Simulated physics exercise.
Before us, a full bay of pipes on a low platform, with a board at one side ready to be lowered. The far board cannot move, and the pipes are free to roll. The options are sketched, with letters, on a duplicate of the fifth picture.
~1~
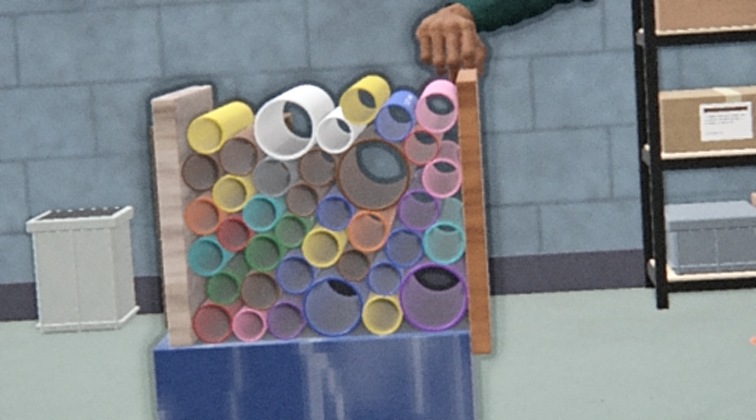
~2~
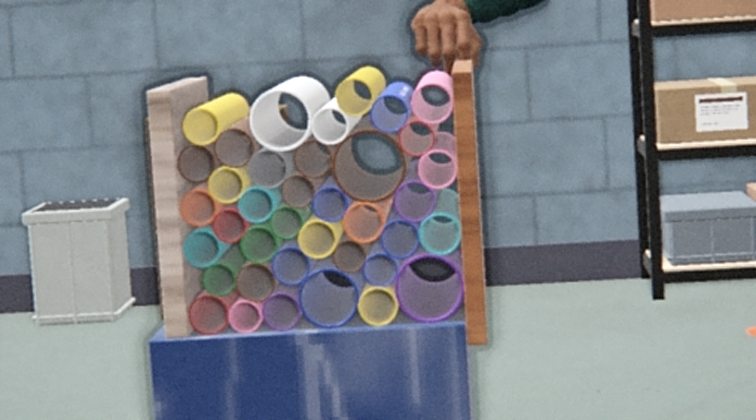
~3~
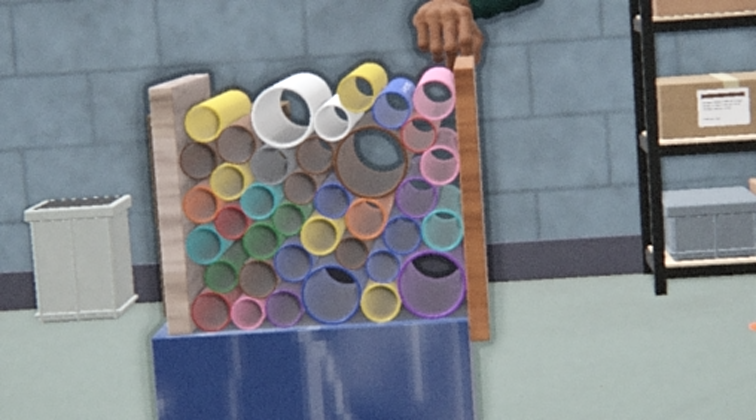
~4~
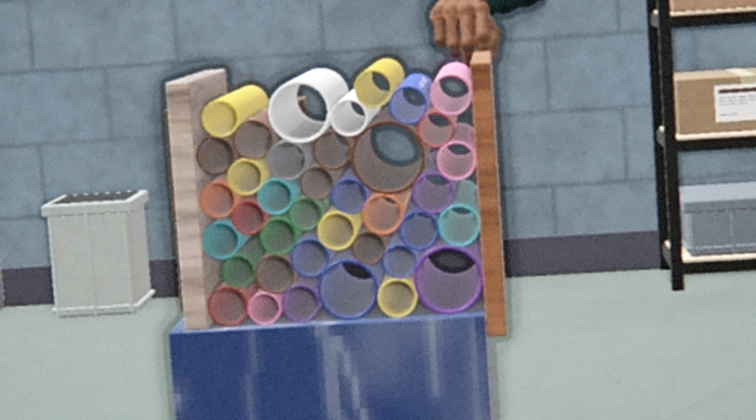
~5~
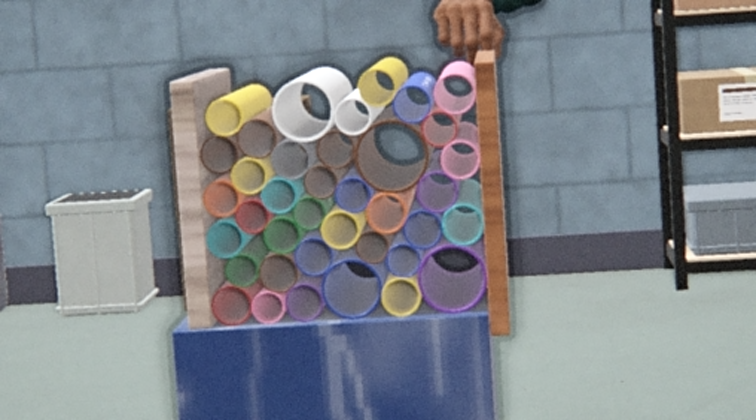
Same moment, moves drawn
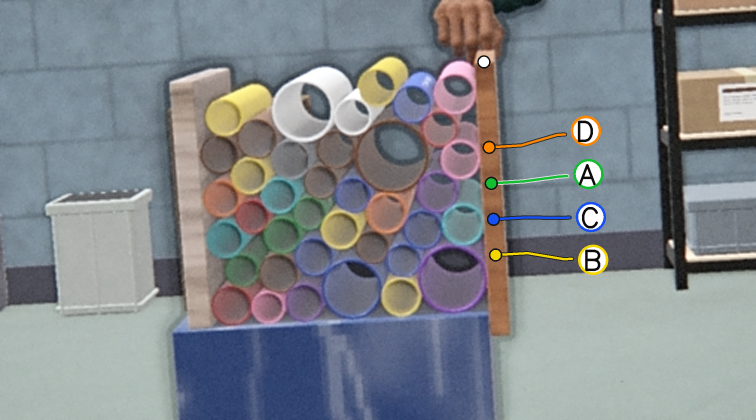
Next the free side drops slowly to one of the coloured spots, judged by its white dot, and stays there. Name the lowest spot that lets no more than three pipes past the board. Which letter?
At most to A.
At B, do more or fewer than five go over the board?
At B, more than five.
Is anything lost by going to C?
At C: Yes.
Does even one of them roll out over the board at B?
Yes.
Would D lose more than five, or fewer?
At D, fewer than five.
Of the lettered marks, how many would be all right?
Two of the four.
On the copy, A at (491, 184); B at (495, 255); C at (493, 219); D at (489, 148); the white dot at (484, 62).
On A. First, top of the board (478, 119).
Then, top of the board (481, 183).
Finally, top of the board (482, 183), one out over the board.
By contrast, B more than three out over the board; C more than three out over the board; D one out over the board.
